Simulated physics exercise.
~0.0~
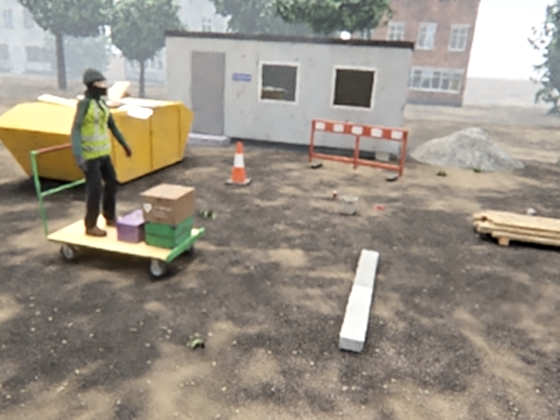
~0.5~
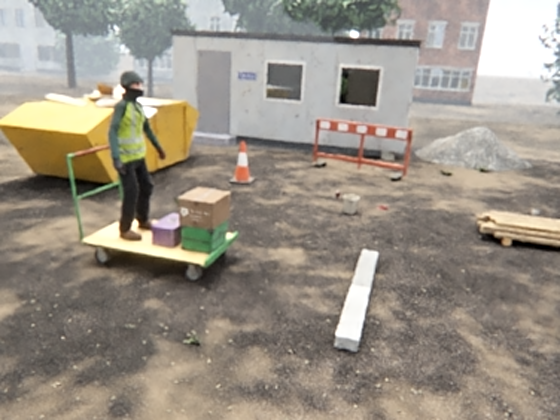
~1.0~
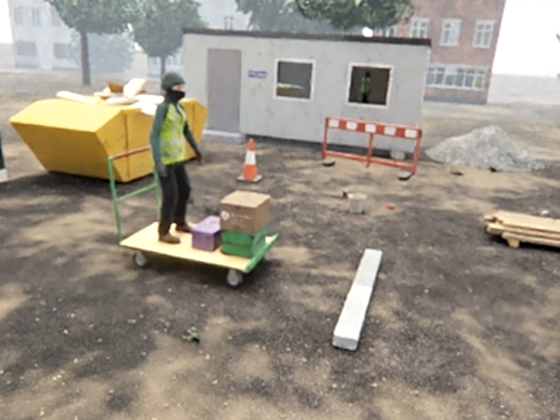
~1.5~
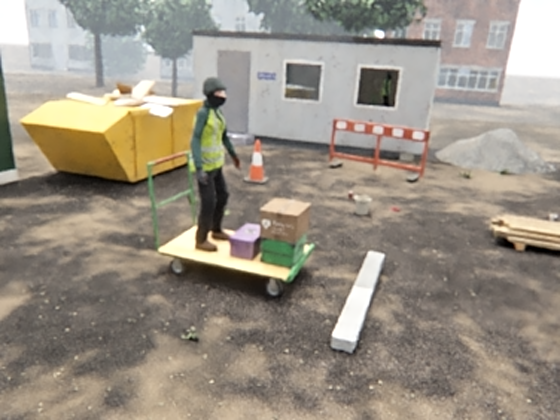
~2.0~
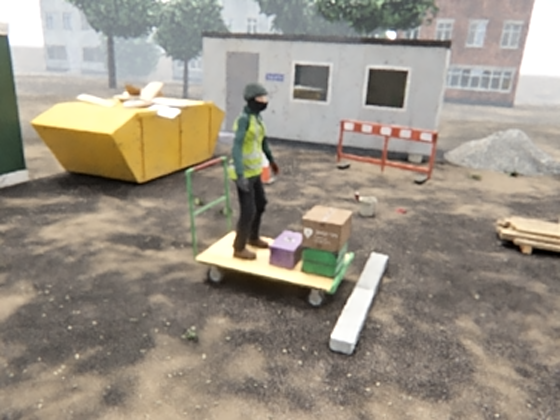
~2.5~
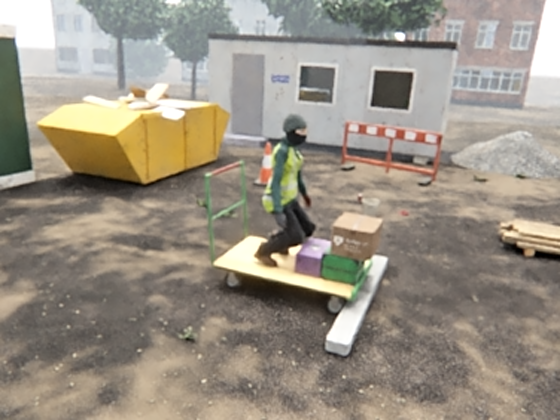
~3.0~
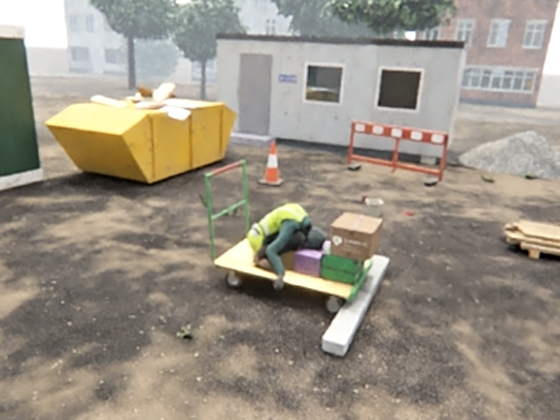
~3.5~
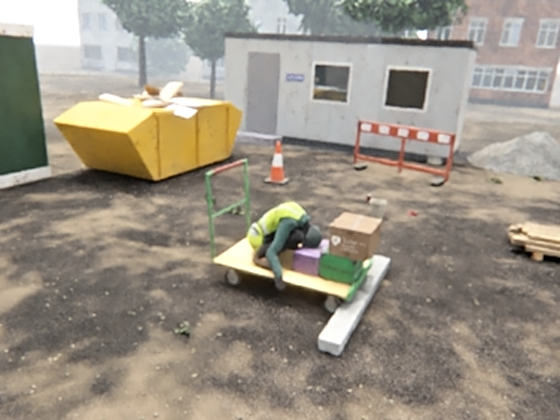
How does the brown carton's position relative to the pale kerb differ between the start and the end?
At the start the brown carton is well to the left of the kerb. By the end it has travelled right with the trolley and sits right beside the kerb, still on top of the green case.
